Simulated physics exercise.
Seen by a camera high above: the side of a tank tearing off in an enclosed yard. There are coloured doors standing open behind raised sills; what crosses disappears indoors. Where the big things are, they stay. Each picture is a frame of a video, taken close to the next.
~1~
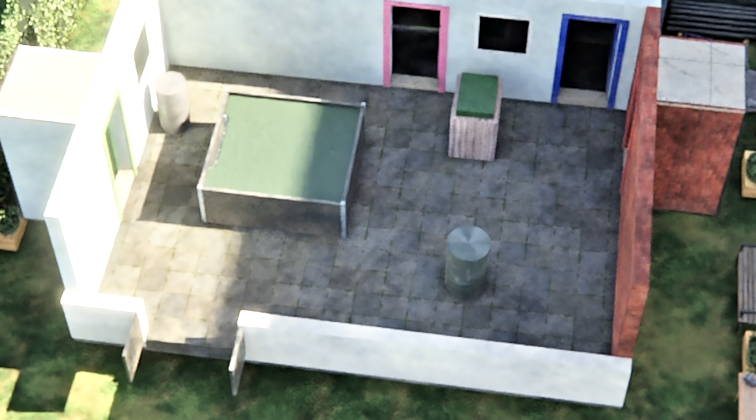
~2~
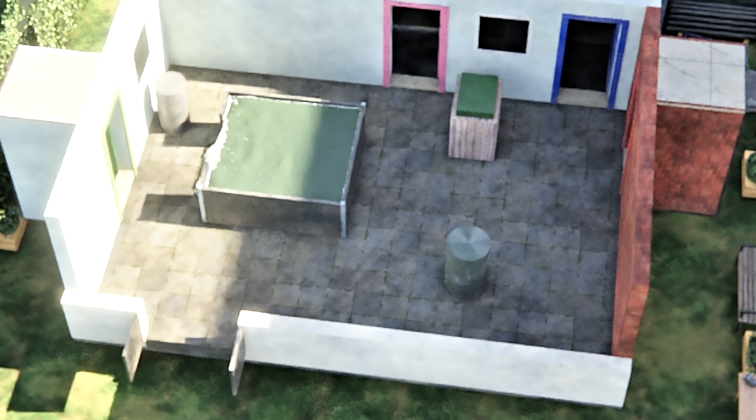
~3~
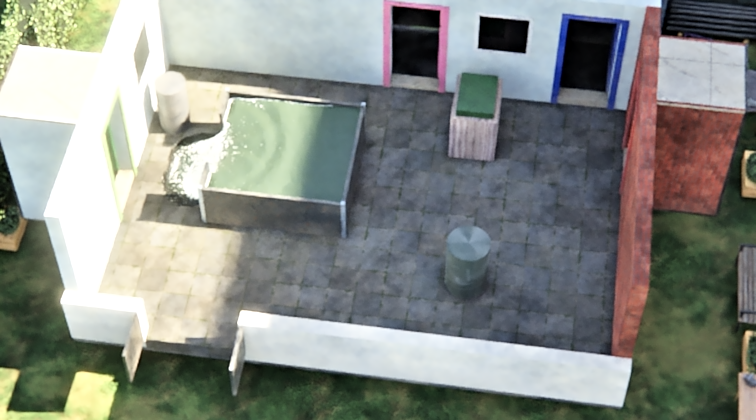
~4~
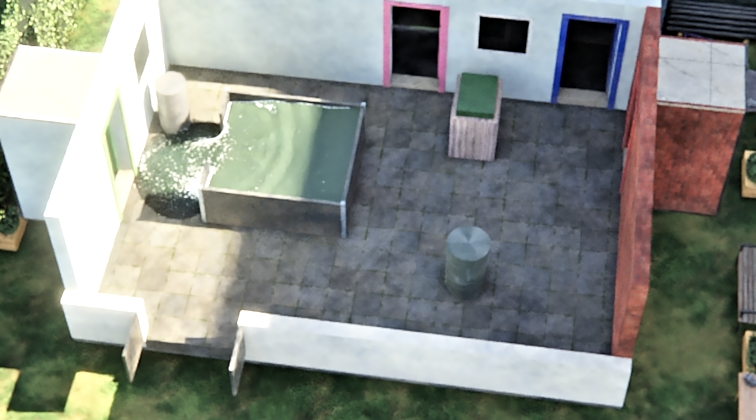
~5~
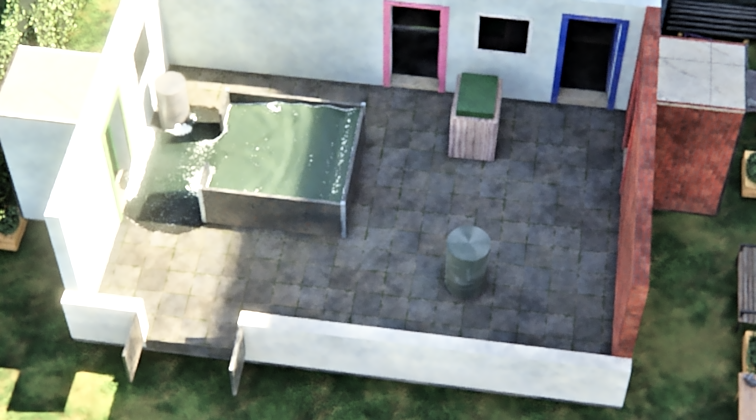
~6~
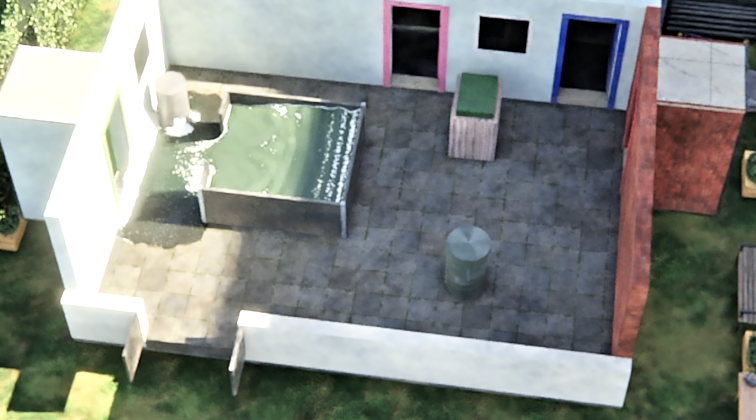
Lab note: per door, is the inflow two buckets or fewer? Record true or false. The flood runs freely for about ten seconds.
Blue door true; red door true; pink door true; green door false.
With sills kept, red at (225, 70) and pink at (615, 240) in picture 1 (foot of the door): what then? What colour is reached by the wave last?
The last to get wet is the pink door.
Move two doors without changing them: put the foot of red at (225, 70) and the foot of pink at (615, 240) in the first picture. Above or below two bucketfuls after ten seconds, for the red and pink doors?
The red door gets past the limit, and the pink door comes up short as well.
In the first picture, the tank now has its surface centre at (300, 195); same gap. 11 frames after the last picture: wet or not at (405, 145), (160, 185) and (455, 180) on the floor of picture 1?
As listed: No water, covered, no water.
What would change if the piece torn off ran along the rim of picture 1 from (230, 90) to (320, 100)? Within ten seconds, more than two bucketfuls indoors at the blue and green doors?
Note - blue door: Short of the mark, green door: Short of the mark.
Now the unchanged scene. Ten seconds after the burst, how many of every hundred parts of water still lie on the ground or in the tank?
Estimate: Near 72 %.
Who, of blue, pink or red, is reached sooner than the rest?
Looks like the one in pink gets there first.
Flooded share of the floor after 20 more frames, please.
35 %.
A moment on, water covers 15 % of the floor; the blue door not reached, the red door not reached, the pink door not reached, the green door far over two buckets in.
Next, water covers 20 % of the floor; the blue door not reached, the red door not reached, the pink door not reached, the green door far over two buckets in.
Then, water covers 35 % of the floor; the blue door not reached, the red door not reached, the pink door wet at the sill, nothing in, the green door far over two buckets in.
Later, water covers 70 % of the floor; the blue door wet at the sill, nothing in, the red door not reached, the pink door wet at the sill, nothing in, the green door far over two buckets in.
In the end, water covers 95 % of the floor; the blue door wet at the sill, nothing in, the red door wet at the sill, nothing in, the pink door under two buckets in, the green door far over two buckets in.
